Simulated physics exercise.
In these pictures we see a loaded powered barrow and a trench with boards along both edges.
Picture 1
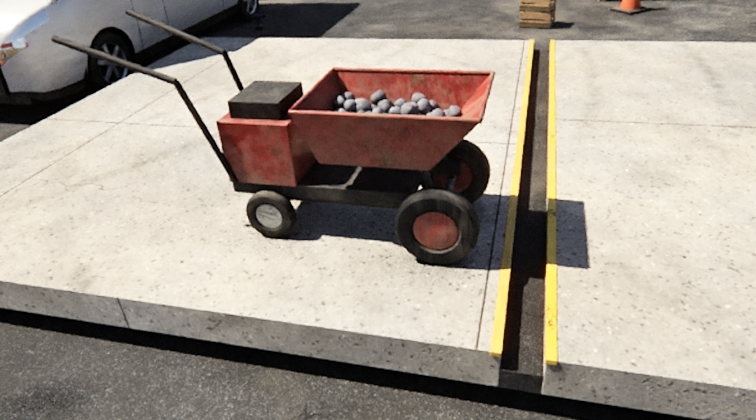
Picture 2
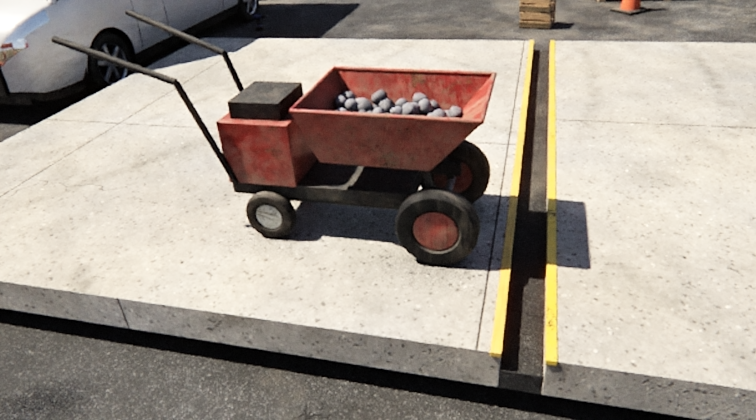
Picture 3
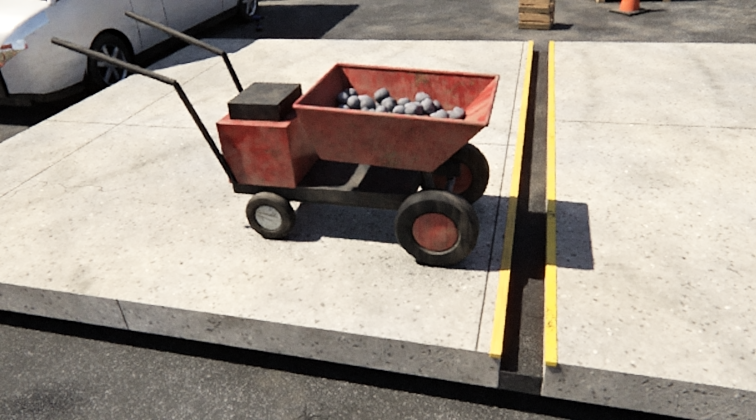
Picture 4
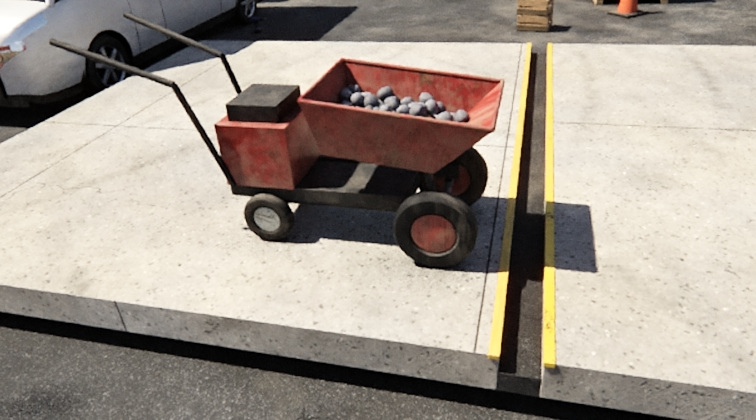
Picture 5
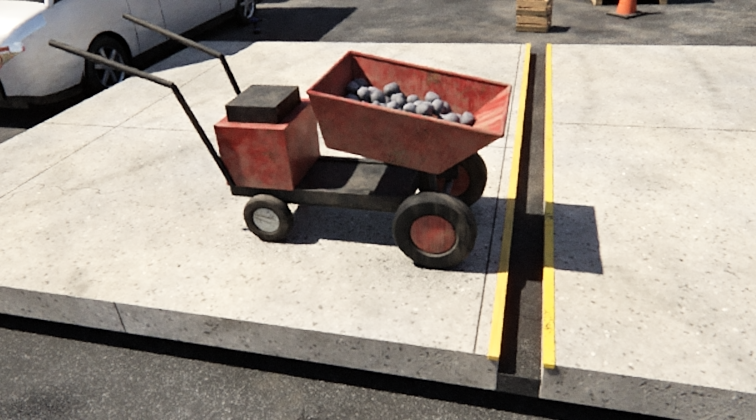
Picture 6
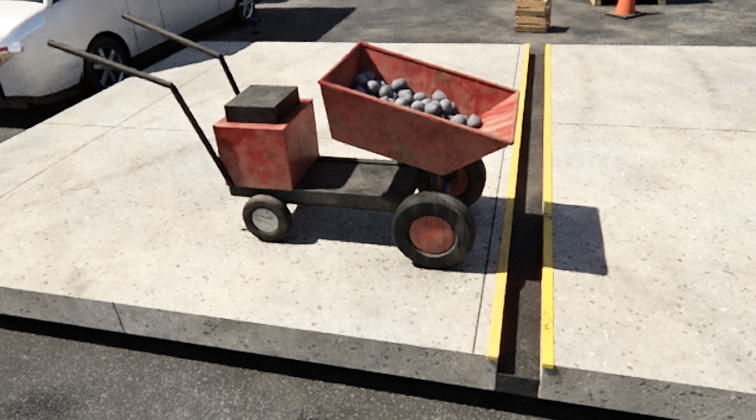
A red skip loaded with round cobbles tilts gradually rightward on a barrow beside a trench.
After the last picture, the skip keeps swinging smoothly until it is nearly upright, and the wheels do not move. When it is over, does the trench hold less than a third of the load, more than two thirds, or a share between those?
Well, the part that misses the trench is above two-thirds of the load.
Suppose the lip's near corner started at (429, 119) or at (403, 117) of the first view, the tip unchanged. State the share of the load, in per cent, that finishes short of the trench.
Try 1 about 0 %, try 2 about 20 %.
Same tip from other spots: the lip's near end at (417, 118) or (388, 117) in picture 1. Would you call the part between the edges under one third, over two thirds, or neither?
For the first position, the middle third; for the second, between a third and two thirds.
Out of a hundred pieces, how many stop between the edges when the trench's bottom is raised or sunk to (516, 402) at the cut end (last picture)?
The share would be roughly 0 per cent.
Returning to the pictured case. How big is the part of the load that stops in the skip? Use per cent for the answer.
0 %, about.
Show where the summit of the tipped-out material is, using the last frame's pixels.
Peak at rest, last frame: Around (591, 236).
Soon, skip tipped steeply; all in the skip.
A while on, skip tipped steeply; most in the skip; a small part beyond it.
Towards the end, skip tipped right over; a small part in the skip; most beyond it.
Finally, skip tipped right over; a stray few in the skip; a small part in or heaped over the trench; nearly all beyond it.
